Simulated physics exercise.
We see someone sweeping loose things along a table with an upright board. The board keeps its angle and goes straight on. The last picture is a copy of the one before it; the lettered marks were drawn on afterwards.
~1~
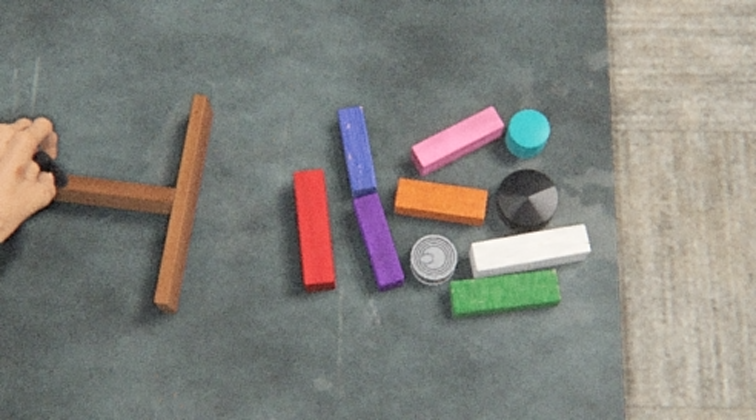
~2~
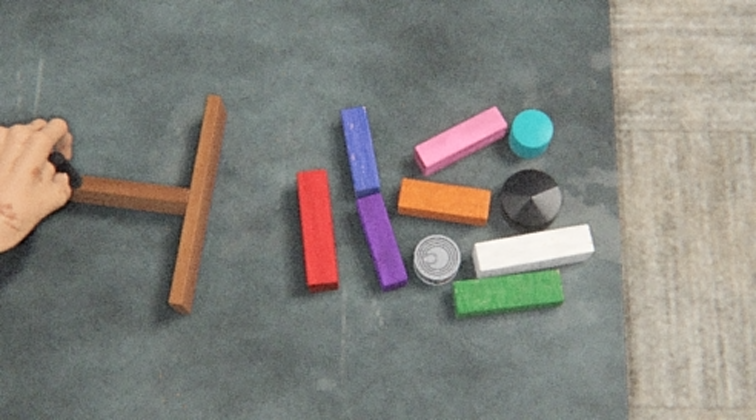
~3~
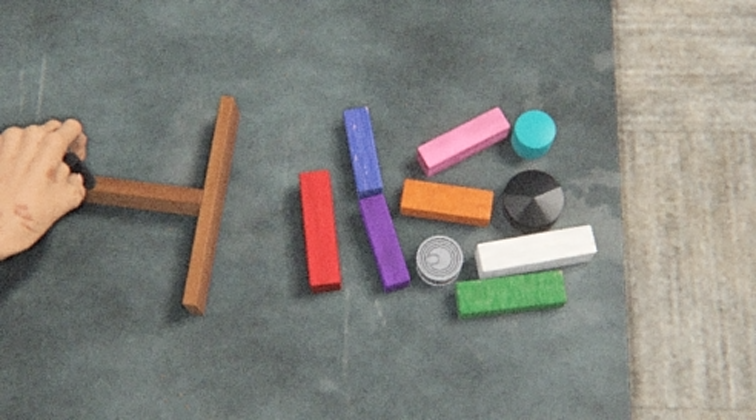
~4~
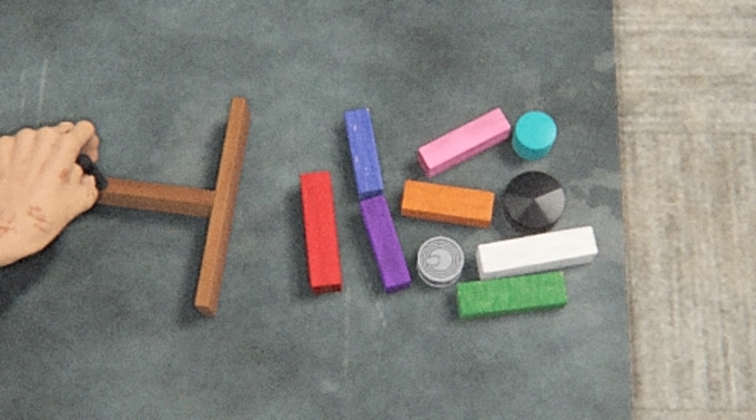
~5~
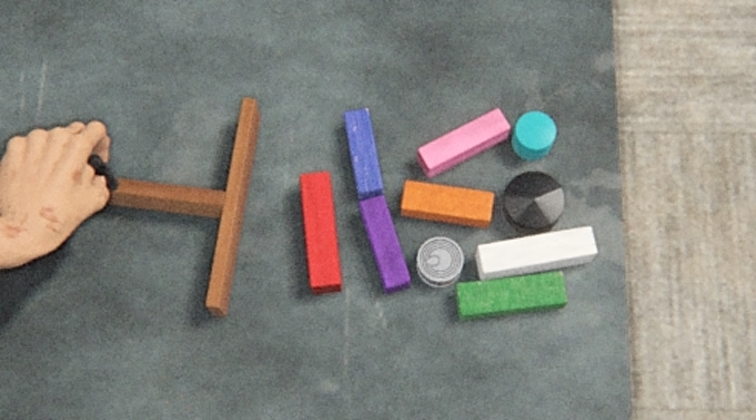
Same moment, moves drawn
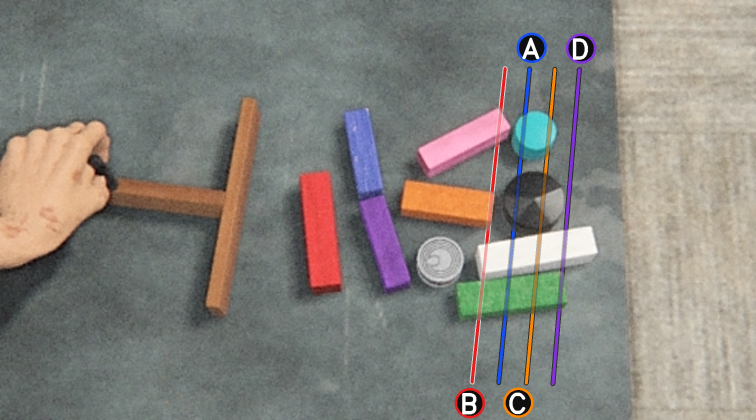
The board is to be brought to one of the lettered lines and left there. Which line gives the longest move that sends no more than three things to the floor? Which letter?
It can go as far as A.
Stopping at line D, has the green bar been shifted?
By then, yes.
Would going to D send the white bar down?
Yes.
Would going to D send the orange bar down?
Yes.
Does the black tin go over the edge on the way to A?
By then, yes.
On the marked copy, A at (515, 219); B at (489, 219); C at (541, 220); D at (567, 220).
Following A. Soon after the start, board (333, 201); blue bar (379, 155); purple stick (390, 245).
Later, board (436, 203); black tin (618, 205); white bar (594, 254).
In the end, board (513, 204); white bar over the edge; black tin over the edge; two fallen.
As for the rest, B is within the limit but short; C drops five; D drops six.
